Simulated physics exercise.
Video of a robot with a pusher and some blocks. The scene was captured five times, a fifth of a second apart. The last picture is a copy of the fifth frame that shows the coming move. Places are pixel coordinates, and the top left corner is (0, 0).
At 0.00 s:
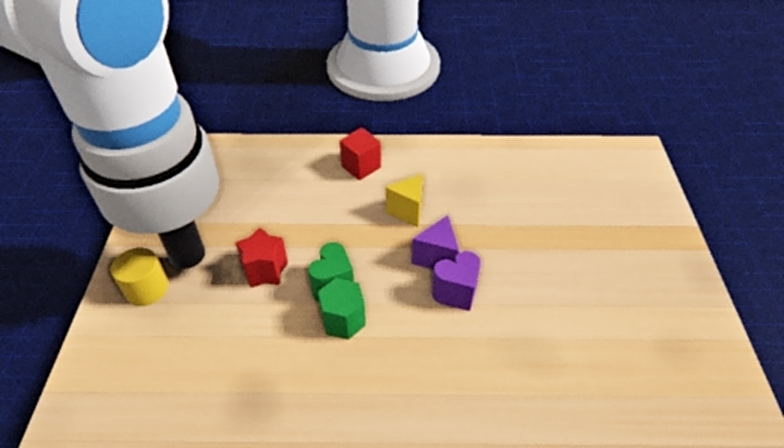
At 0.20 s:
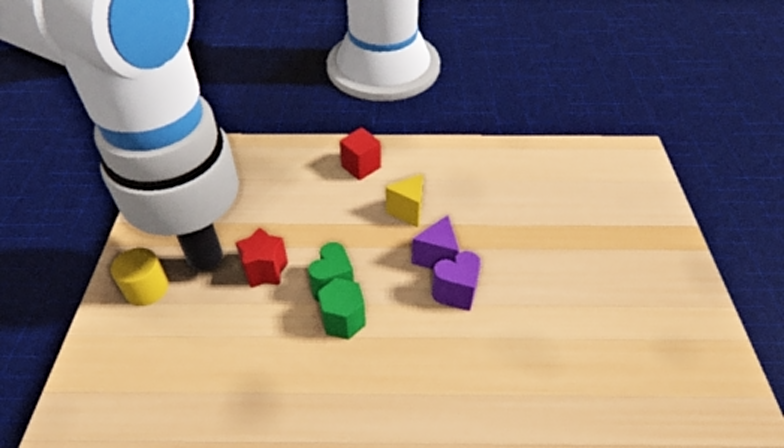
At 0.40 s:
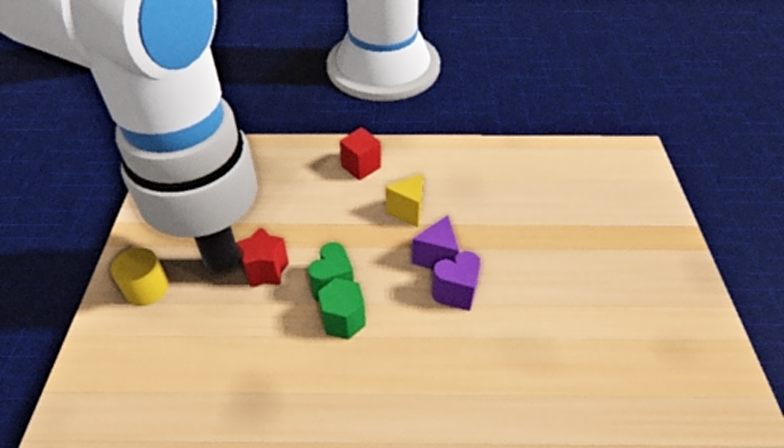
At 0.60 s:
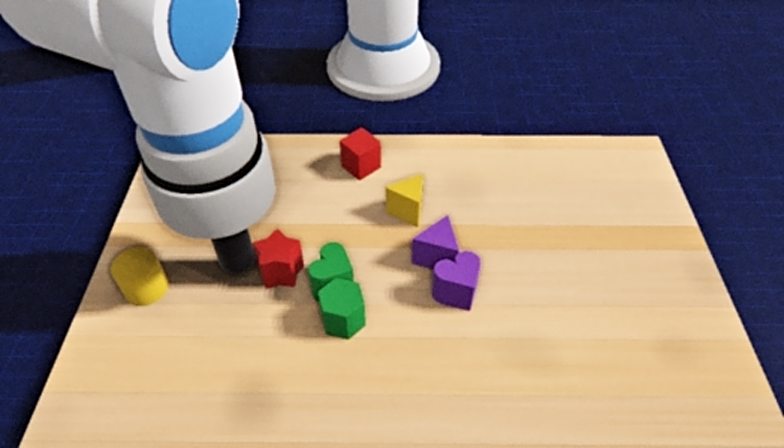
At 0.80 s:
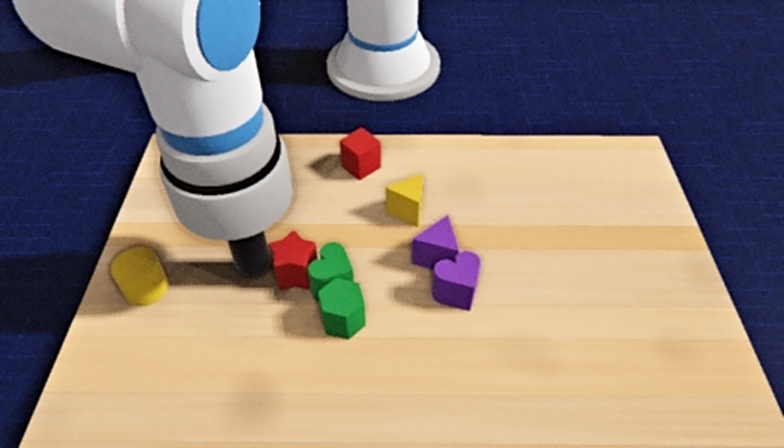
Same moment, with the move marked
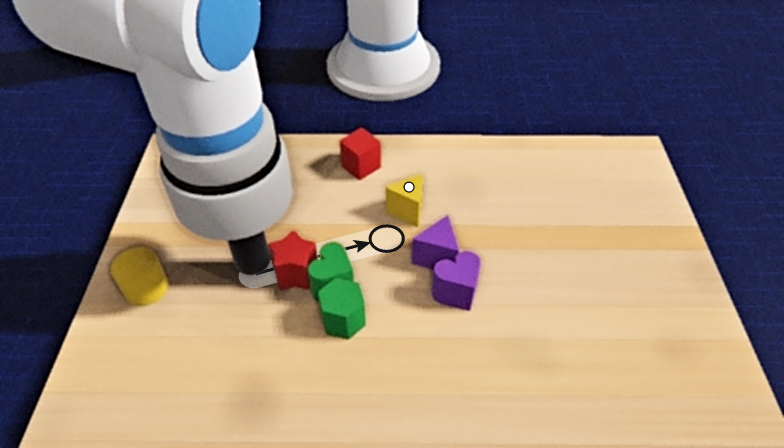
The robot arm moves right and pushes the red star block toward the green heart.
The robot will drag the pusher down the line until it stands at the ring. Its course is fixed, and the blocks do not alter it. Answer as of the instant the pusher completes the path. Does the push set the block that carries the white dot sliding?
No, that is not what happens.
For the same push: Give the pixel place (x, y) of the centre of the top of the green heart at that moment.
In the picture, it is at (373, 267).
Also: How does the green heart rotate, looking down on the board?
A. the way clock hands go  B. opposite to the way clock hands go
The answer is A.
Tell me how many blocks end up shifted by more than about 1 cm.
I reckon the push displaces two of the blocks by more than 1 cm.
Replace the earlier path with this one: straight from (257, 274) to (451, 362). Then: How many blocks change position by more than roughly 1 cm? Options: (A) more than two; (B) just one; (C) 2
The one that fits is A, more than two.
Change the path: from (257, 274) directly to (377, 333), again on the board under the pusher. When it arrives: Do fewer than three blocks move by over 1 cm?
No, it doesn't check out.
Path on the board, straight from (257, 274) to (387, 238); the dot is on the yellow triangle.
The first path, step by step. One third of the way, pusher at (299, 249); red star-shaped block at (333, 240), turned 35° clockwise; green heart at (356, 264), turned 25° clockwise.
Two thirds of the way, pusher at (345, 237); red star-shaped block at (374, 238), turned 55° clockwise; green heart at (370, 267), turned 55° clockwise.
At the end, pusher at (387, 227); red star-shaped block at (393, 239), turned 95° clockwise; green heart at (373, 267), turned 65° clockwise; yellow triangle in place; purple triangle at (442, 235).
